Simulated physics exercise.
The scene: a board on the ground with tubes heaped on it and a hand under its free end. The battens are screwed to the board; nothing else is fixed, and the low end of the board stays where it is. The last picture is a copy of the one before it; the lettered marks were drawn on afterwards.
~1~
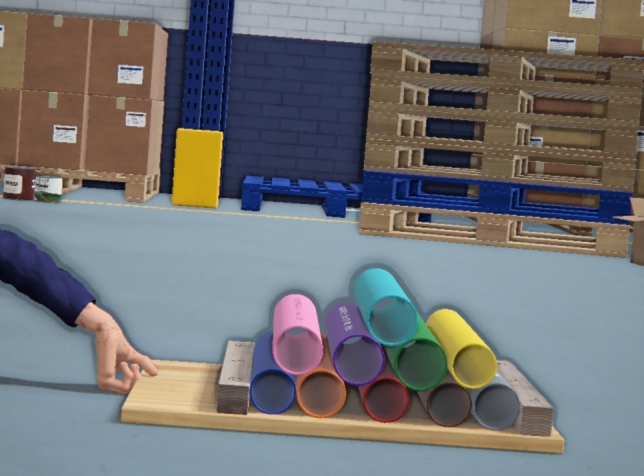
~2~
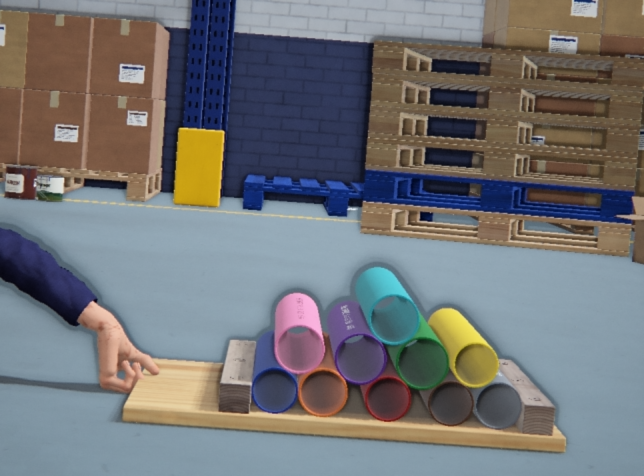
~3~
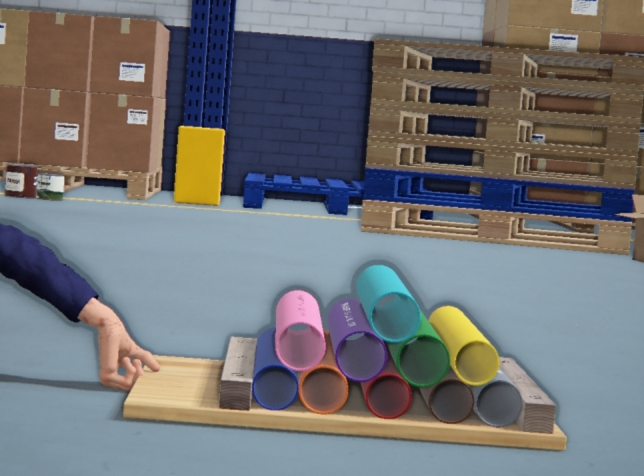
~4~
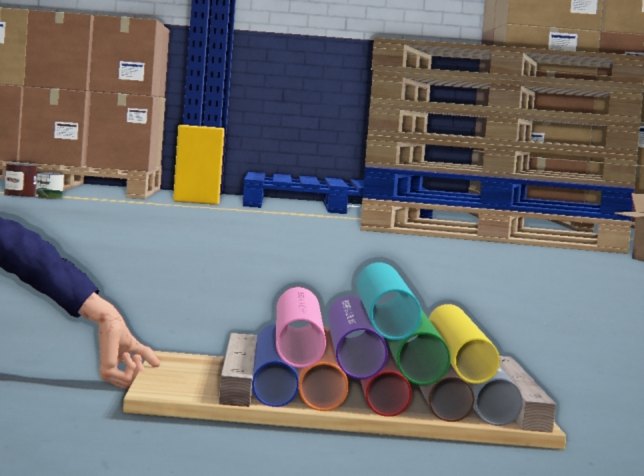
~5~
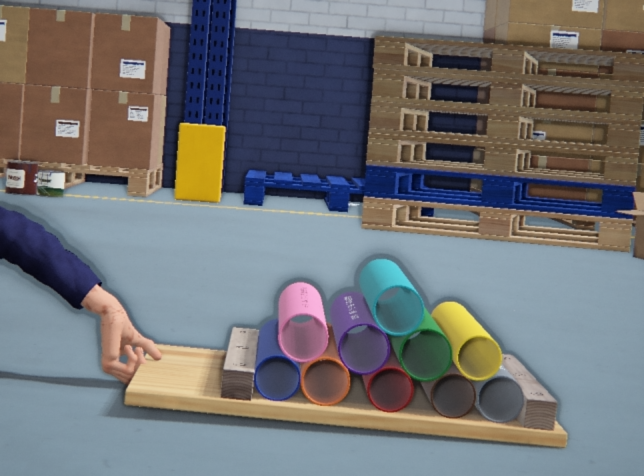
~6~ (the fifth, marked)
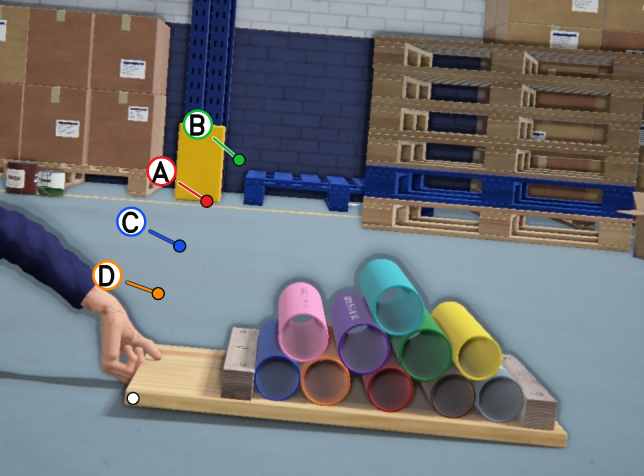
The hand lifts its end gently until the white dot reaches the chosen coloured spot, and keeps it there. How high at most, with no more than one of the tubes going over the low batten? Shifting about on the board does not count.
The highest mark that will do is D.
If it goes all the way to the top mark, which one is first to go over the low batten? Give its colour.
The yellow one.
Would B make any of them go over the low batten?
Yes.
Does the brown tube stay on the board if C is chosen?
Yes.
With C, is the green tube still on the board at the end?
No, with C.
On the marked copy, A at (207, 201); B at (239, 160); C at (180, 246); D at (158, 294); the white dot at (133, 399).
Following D. Soon after the start, board at 12°.
Later, board at 16°.
In the end, board at 16°, none over the low batten.
As for the rest, A four over the low batten (green, purple, yellow, turquoise); B five over the low batten; C four over the low batten (green, purple, yellow, turquoise).
